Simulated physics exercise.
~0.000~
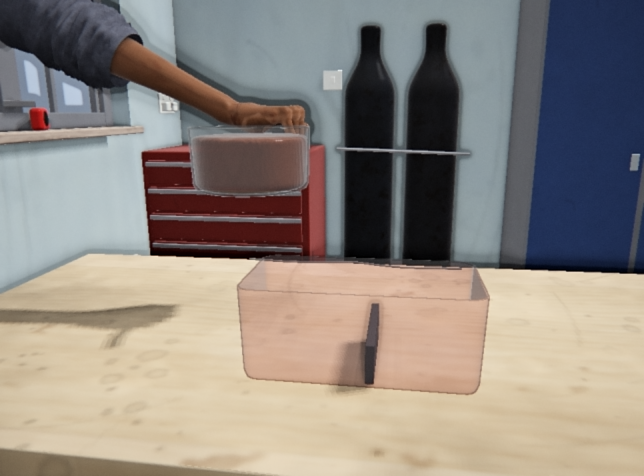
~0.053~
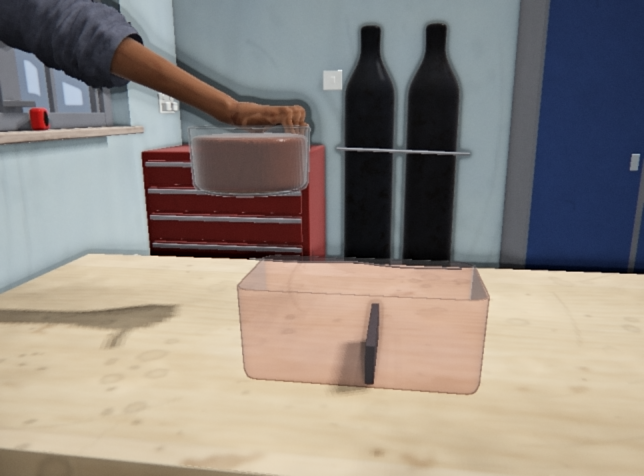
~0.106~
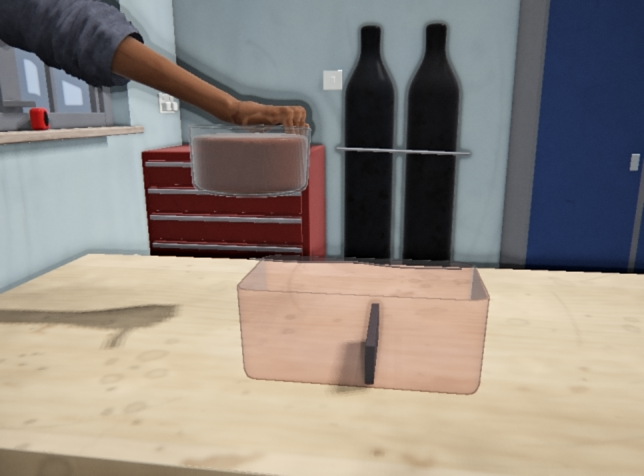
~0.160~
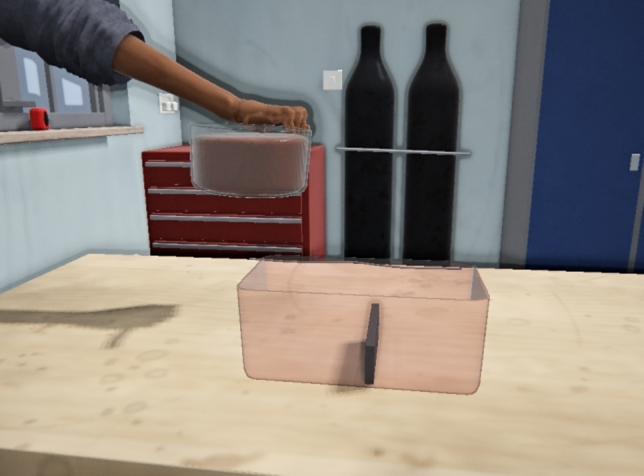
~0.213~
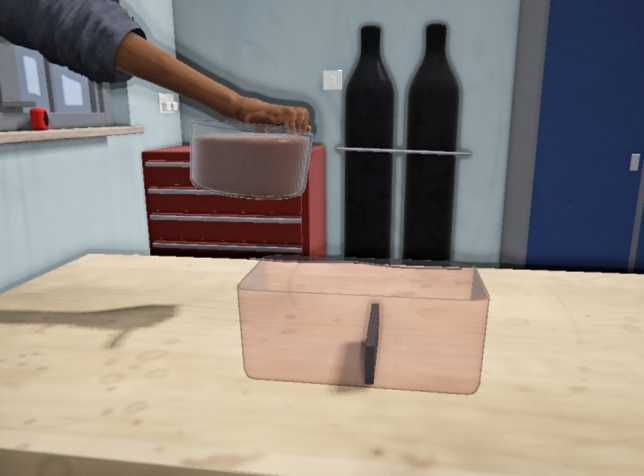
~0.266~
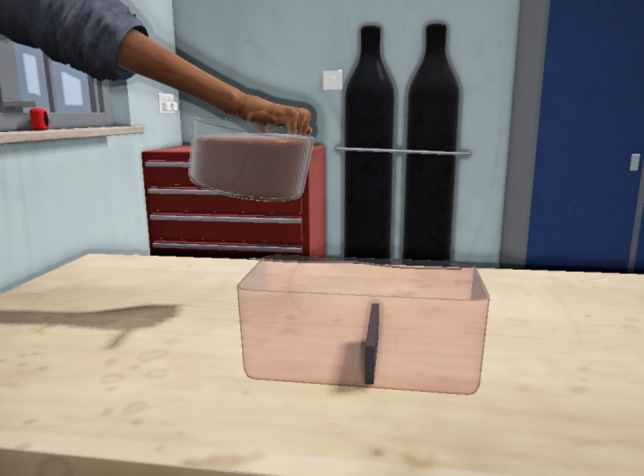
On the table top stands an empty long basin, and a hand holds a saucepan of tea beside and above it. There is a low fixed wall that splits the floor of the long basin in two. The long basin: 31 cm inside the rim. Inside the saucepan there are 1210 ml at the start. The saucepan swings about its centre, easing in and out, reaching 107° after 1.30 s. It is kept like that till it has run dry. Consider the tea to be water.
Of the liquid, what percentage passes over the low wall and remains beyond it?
The far part has about 43 per cent.
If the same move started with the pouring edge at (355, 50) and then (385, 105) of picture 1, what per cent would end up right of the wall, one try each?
I'd say 85 percent on the first go, 75 percent on the next.
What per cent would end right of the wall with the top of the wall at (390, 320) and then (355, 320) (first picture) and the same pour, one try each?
10 per cent first, 65 per cent second.
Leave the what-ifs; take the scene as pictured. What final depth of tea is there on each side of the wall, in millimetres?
Once settled, the left stands around 28 mm and the right around 26 mm.
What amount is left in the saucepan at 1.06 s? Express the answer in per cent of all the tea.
Share remaining: Approx. 10 %.
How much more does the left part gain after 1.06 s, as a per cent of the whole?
That is roughly 18 in a hundred of the whole.
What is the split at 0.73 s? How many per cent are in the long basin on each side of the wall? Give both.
Left: Around 7. Right: Around 7.
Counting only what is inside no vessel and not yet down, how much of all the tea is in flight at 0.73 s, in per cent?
At that moment, about 30 percent.
By 0.73 s the tilt is 63° and 56 per cent is still to pour, 7 is left of the wall and 7 right of it.
By 1.06 s the tilt is 99° and 10 per cent is still to pour, 38 is left of the wall and 42 right of it.
By 1.42 s the tilt is 107° and 0 per cent is still to pour, 55 is left of the wall and 43 right of it.
By 1.80 s the tilt is 107° and 0 per cent is still to pour, 56 is left of the wall and 43 right of it.
At rest 56 per cent lies left of the wall, 43 right of it and 1 outside.
